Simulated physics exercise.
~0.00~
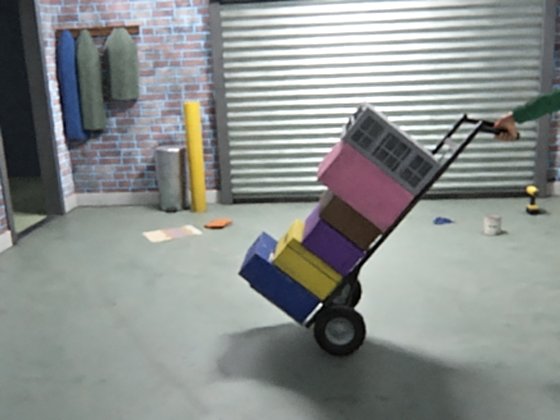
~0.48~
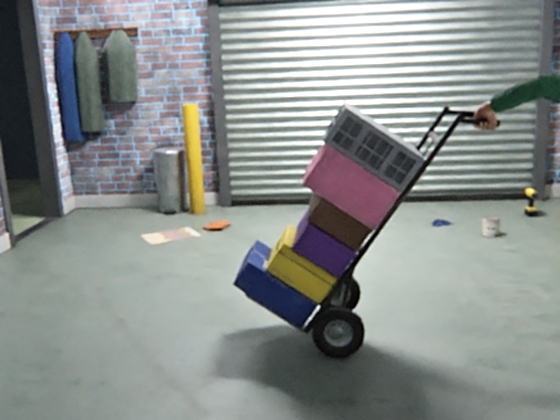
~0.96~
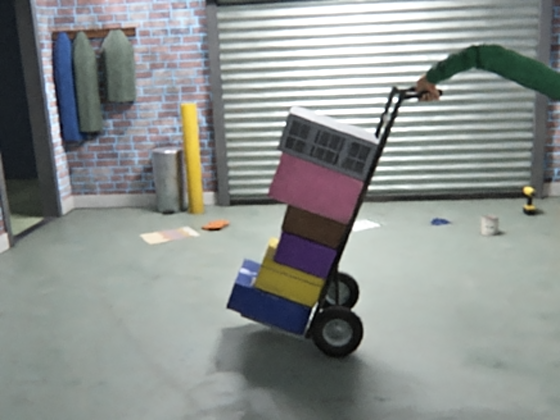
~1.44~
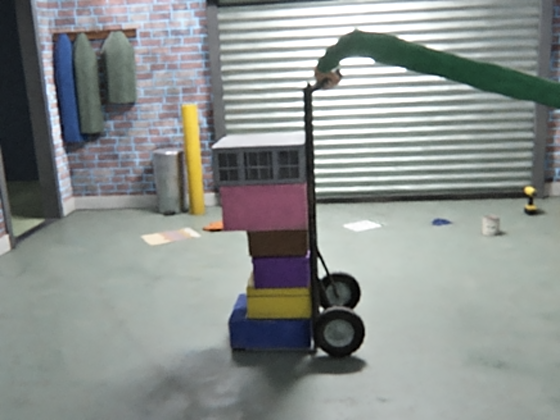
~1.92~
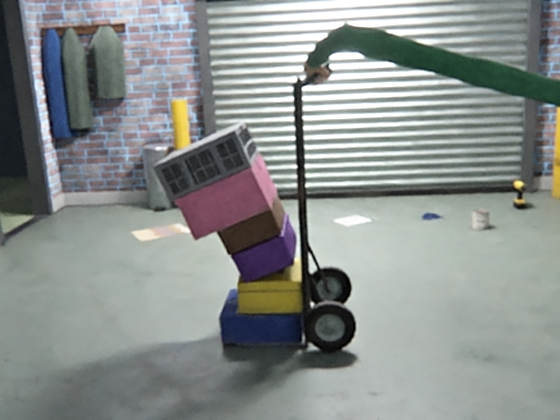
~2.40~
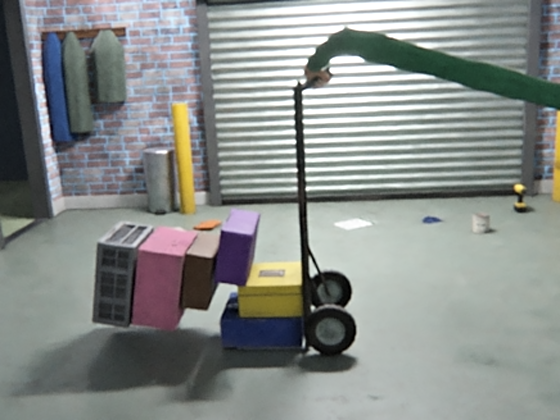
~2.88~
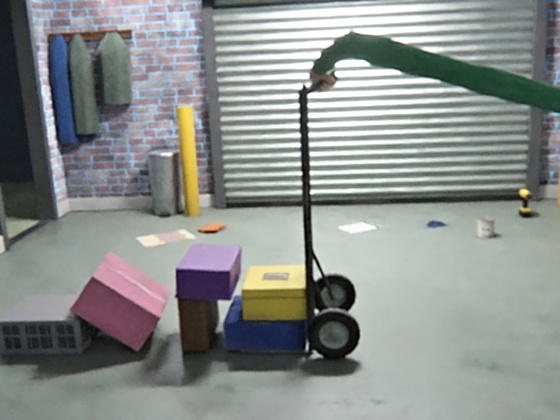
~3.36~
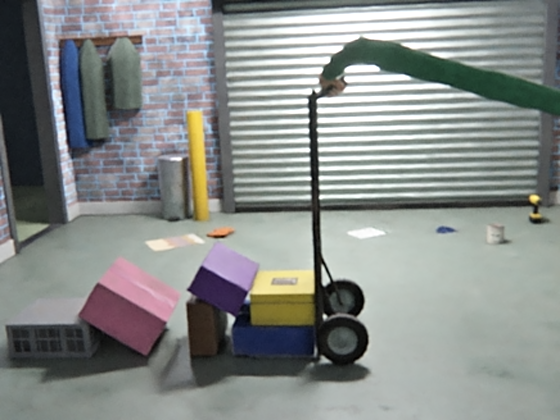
The footage shows a green-sleeved arm swinging a tilted hand truck upright in a garage, whereupon the grey crate, pink box and brown tote topple off leftward to the floor, leaving the purple tote tipped over beside the yellow toolbox, which stays on the blue parcel.
